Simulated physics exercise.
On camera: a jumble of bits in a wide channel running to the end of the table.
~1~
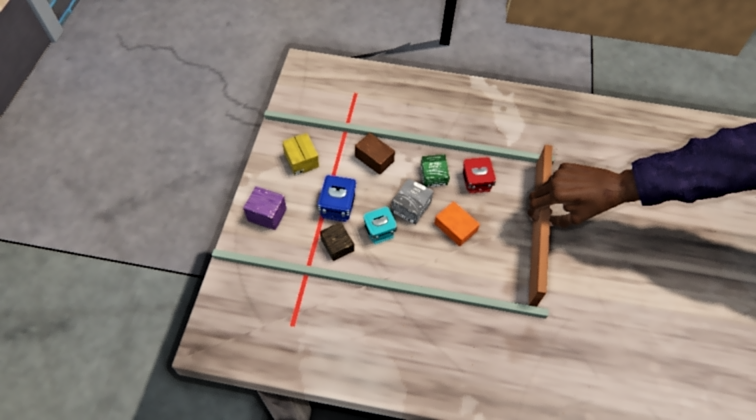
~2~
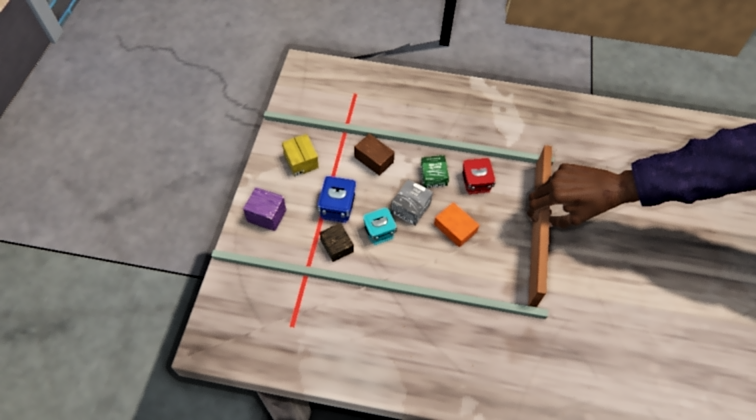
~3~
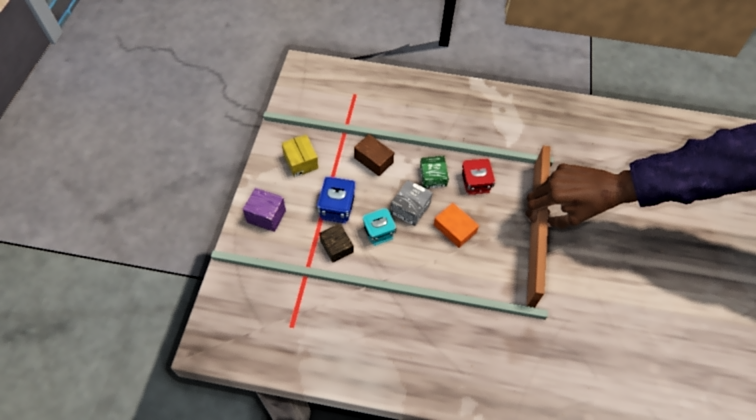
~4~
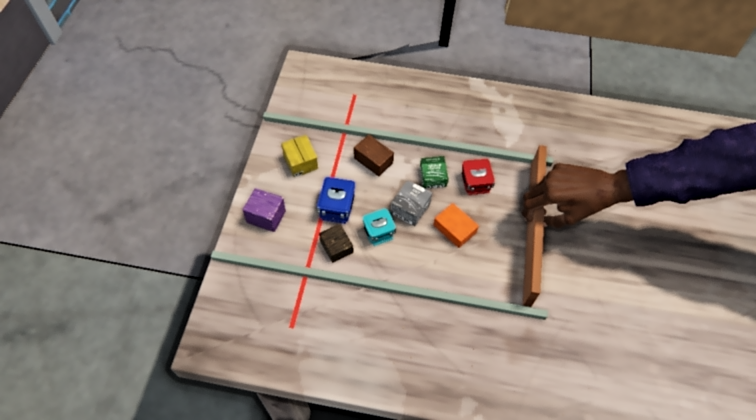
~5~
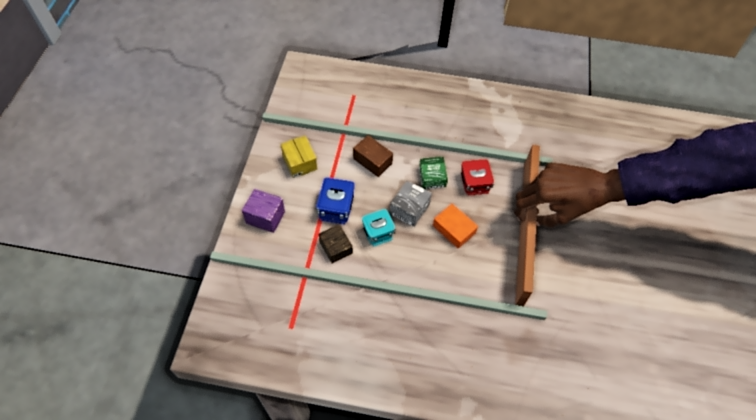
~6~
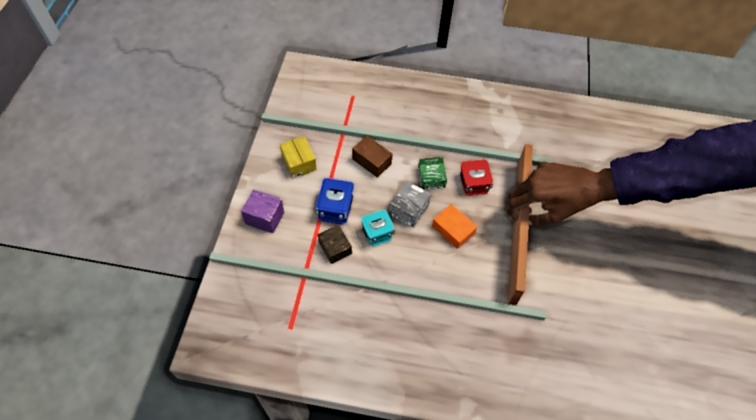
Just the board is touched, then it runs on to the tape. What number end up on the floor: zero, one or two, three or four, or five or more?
Every piece stays.
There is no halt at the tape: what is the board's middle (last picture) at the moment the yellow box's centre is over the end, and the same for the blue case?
Roughly (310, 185); roughly (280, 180).
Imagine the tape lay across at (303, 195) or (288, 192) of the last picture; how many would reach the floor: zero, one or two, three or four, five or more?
Taken in order, that's just one or two and then either three or four down.
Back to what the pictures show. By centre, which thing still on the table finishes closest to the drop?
Ending up nearest is the yellow box.
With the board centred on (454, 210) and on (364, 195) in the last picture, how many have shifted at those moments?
4 by the first point, 9 by the second.
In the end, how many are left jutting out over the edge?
Count of overhanging things: 1.
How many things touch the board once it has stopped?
It ends up touching 4.
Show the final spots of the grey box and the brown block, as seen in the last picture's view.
Look around (295, 167) for the first and around (272, 138) for the second.
Soon after, none off yet; purple block at rest near (263, 212); yellow box at rest near (298, 157); blue case at rest near (335, 201).
After that, none off yet; purple block at rest near (263, 212); yellow box at rest near (298, 157); blue case moving near (326, 200).
And then, none off yet; purple block at rest near (263, 212); yellow box displaced about its own width near (274, 163); blue case displaced about its own width near (299, 201).
In the end, the number that fall off is zero.
